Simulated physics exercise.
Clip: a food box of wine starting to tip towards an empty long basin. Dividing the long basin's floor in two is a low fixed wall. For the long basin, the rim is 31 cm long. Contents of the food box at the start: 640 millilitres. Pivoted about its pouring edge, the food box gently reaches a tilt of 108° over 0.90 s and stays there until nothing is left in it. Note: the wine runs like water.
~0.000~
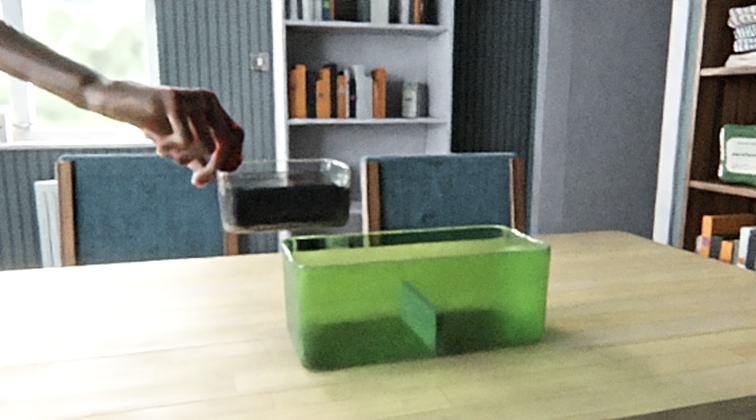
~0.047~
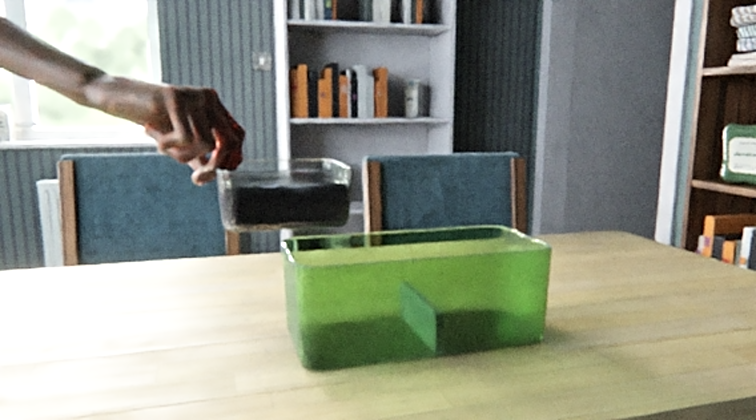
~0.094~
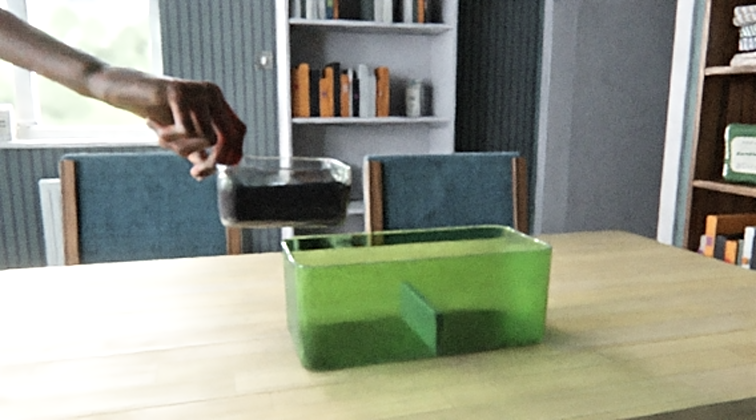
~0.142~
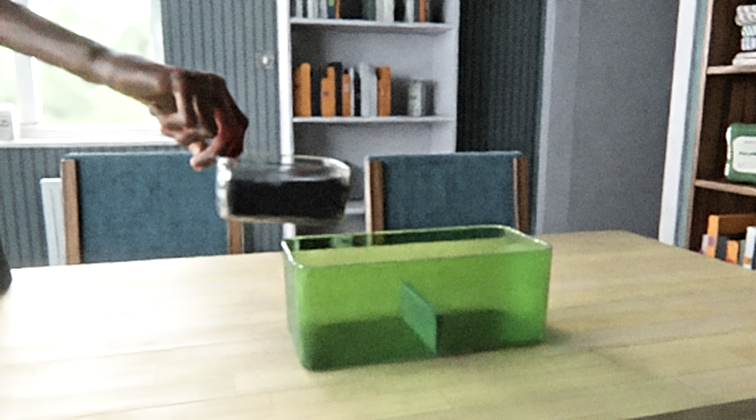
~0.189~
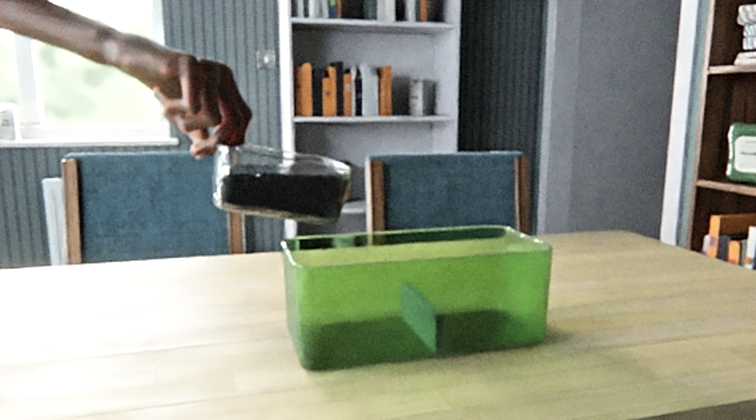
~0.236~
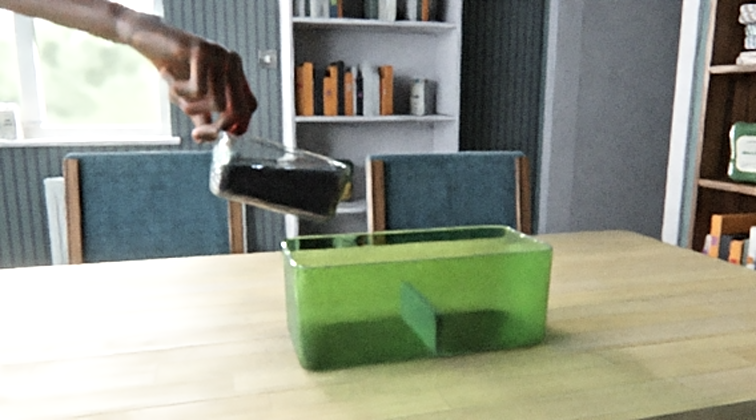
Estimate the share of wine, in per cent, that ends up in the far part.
About 56 per cent.
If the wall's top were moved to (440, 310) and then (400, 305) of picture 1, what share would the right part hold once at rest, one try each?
30 in a hundred, followed by 80 in a hundred.
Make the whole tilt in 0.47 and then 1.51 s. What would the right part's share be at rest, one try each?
55 and 40 %.
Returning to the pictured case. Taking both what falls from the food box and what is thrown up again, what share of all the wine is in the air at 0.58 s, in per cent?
Estimate: Some 50 % of the total.
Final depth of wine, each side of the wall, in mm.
Left part: About 12 mm; right part: About 20 mm.
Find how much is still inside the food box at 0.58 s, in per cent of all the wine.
I reckon about 38 in a hundred is still held.
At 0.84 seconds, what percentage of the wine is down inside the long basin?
Roughly 84 per cent.
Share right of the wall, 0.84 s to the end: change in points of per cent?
The amount sinks by around 4.
By 0.58 s the tilt is 79° and 37 per cent is still to pour, 14 is left of the wall and 0 right of it.
By 0.84 s the tilt is 107° and 4 per cent is still to pour, 23 is left of the wall and 60 right of it.
By 1.11 s the tilt is 108° and 0 per cent is still to pour, 39 is left of the wall and 56 right of it.
By 1.40 s the tilt is 108° and 0 per cent is still to pour, 38 is left of the wall and 56 right of it.
At rest 38 per cent lies left of the wall, 56 right of it and 5 outside.
